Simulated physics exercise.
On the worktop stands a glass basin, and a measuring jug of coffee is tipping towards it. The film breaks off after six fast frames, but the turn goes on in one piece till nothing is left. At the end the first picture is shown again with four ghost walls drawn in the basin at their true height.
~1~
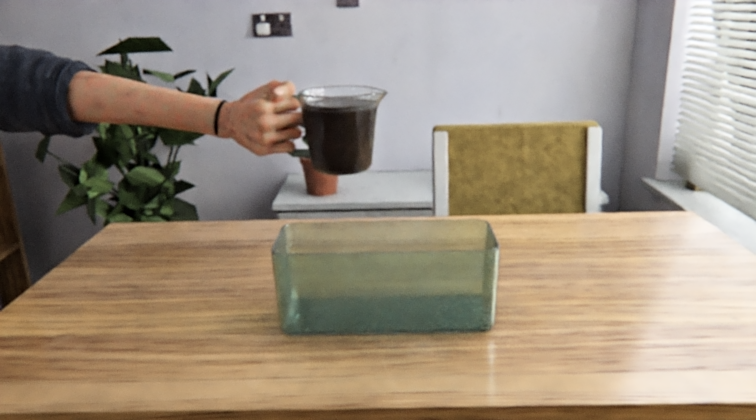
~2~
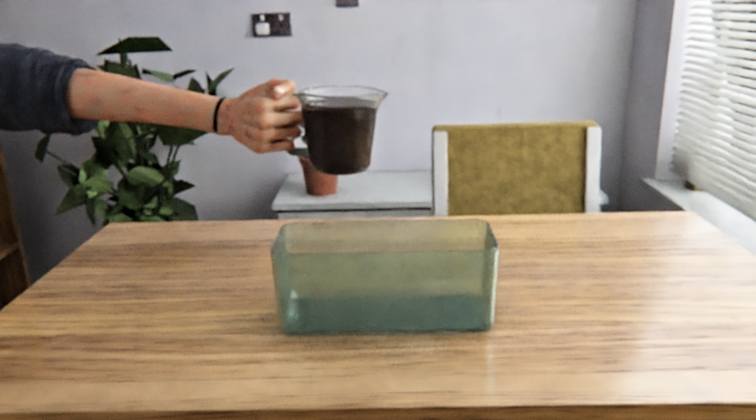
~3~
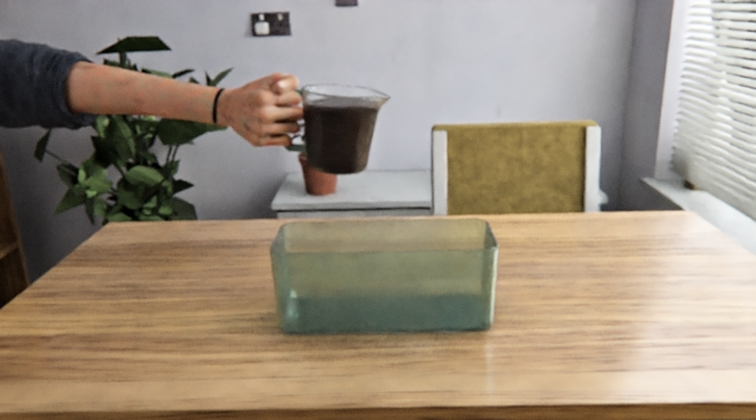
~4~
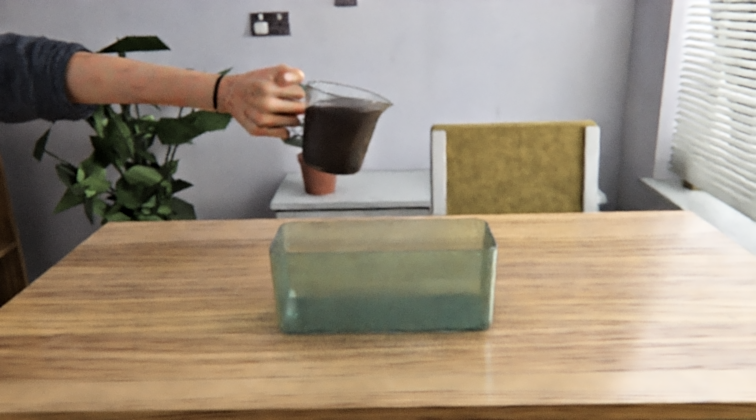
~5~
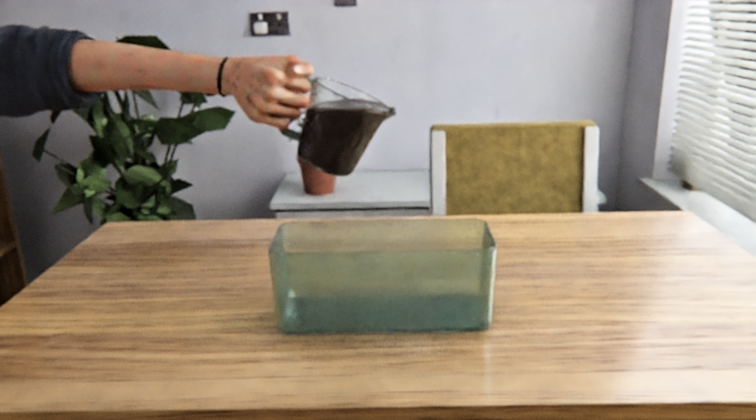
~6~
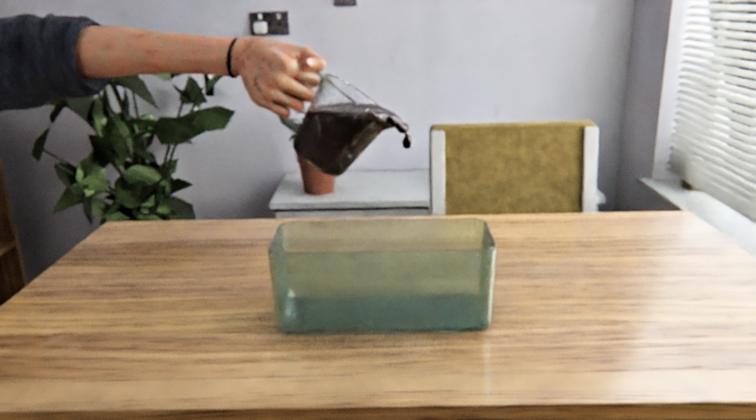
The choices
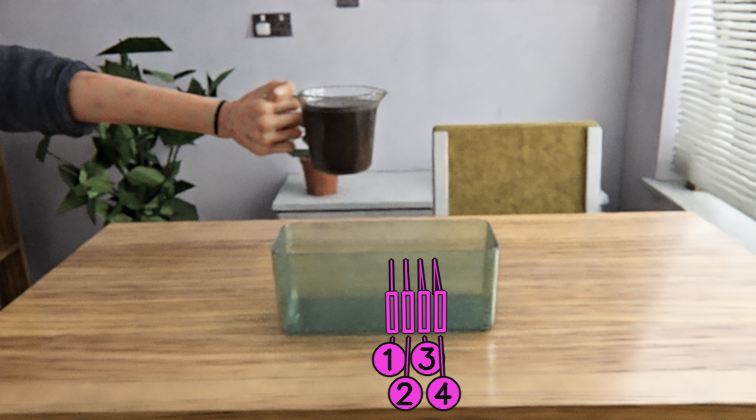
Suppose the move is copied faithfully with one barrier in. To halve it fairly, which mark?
Use place 4.
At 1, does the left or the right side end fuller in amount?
More ends on the right.
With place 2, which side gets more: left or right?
The right one.
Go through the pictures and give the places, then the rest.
Upright, lip at (386, 92); basin from (281, 332) to (494, 328); nothing has left yet.
Upright, lip at (387, 94); nothing has left yet.
Tipped about 6°, lip at (389, 97); nothing has left yet.
Tipped about 14°, lip at (392, 104); nothing has left yet.
Tipped about 24°, lip at (395, 114); coffee is over the lip, down to (395, 114).
Tipped about 36°, lip at (396, 125); coffee is over the lip, down to (408, 145).
On the marked copy, 1 at (392, 337); 2 at (408, 337); 3 at (424, 337); 4 at (440, 336).
For place 1, about 4 % ends left of the wall and 95 % right of it.
For place 2, about 9 % ends left of the wall and 90 % right of it.
For place 3, about 23 % ends left of the wall and 76 % right of it.
For place 4, about 51 % ends left of the wall and 48 % right of it.
